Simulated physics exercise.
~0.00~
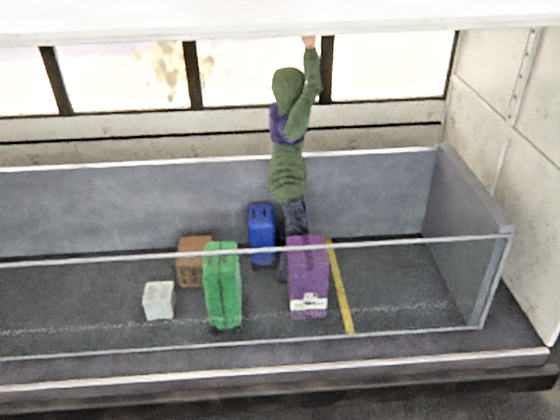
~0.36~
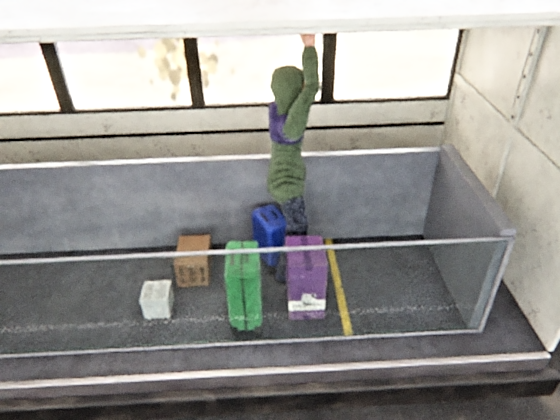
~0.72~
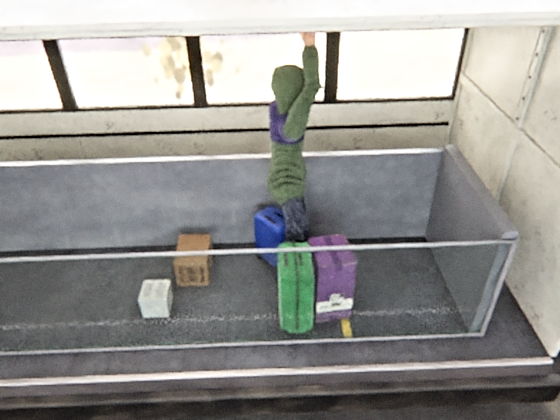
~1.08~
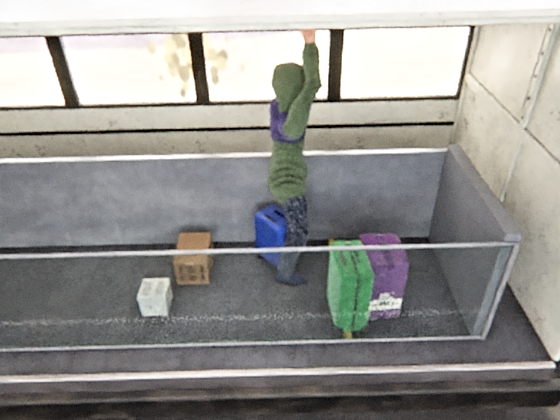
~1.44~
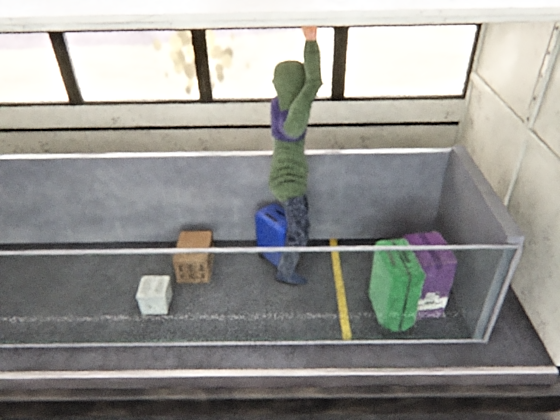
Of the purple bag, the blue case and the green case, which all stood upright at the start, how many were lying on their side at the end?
None of them were lying on their side; the purple bag, the blue case and the green case were all still upright at the end.
